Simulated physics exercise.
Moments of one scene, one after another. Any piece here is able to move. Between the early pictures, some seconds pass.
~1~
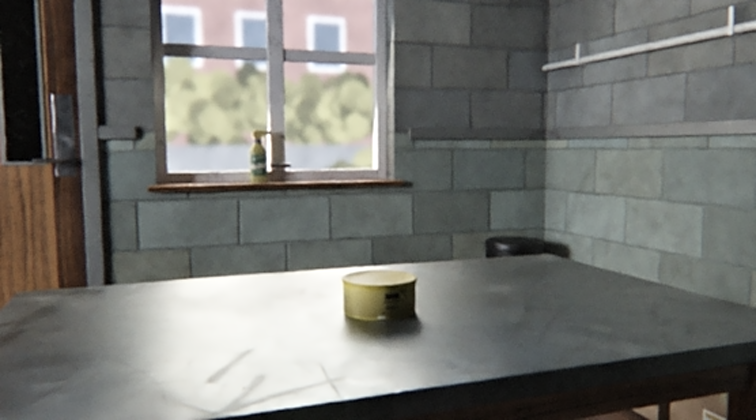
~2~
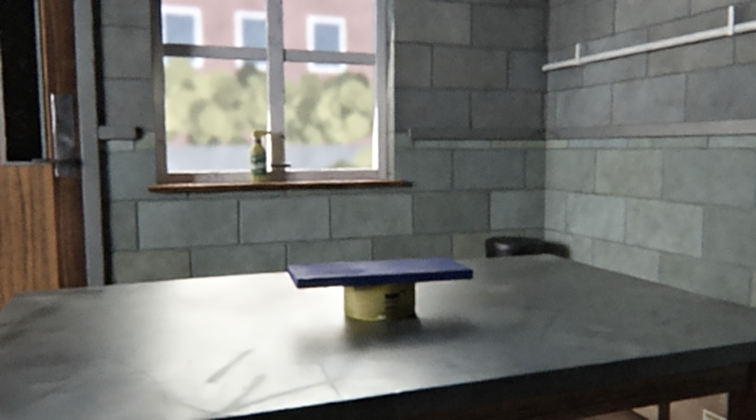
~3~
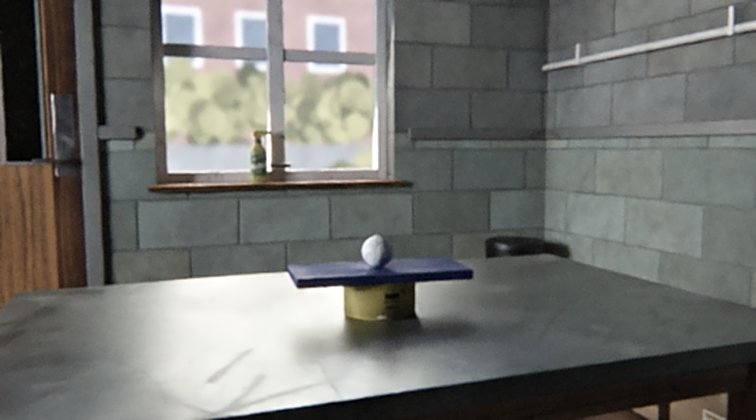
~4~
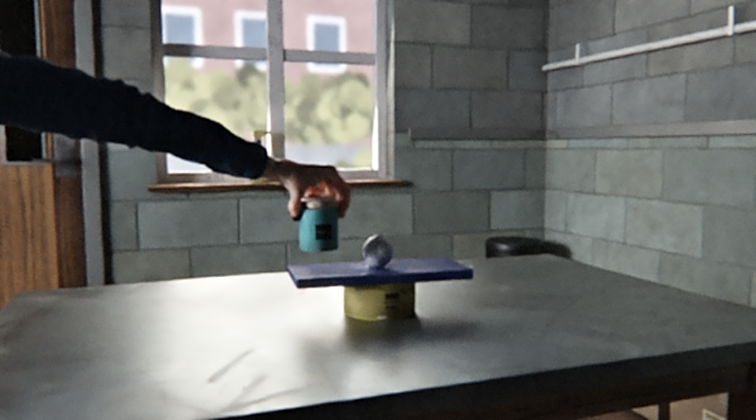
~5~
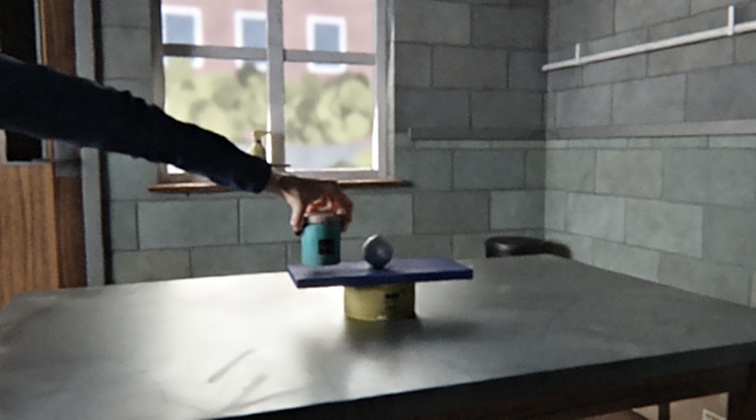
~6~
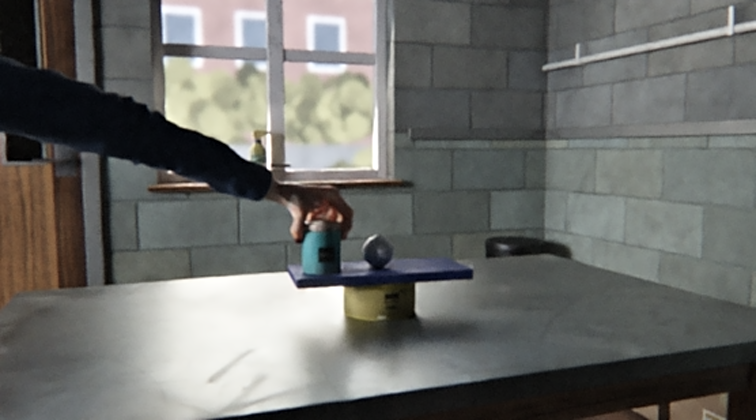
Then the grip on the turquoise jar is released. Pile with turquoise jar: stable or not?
Well, the stack stays in one piece.
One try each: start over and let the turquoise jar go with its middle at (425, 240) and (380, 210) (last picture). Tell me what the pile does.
First attempt - it does not fall; second attempt - it comes down.
Then, 1.00 s on from there, no change.
Then, 2.10 s on from there, things are still on the move.
In the end, all 4 unmoved. At the end, from the last picture's camera, turquoise jar near (321, 247). The pile keeps its balance.
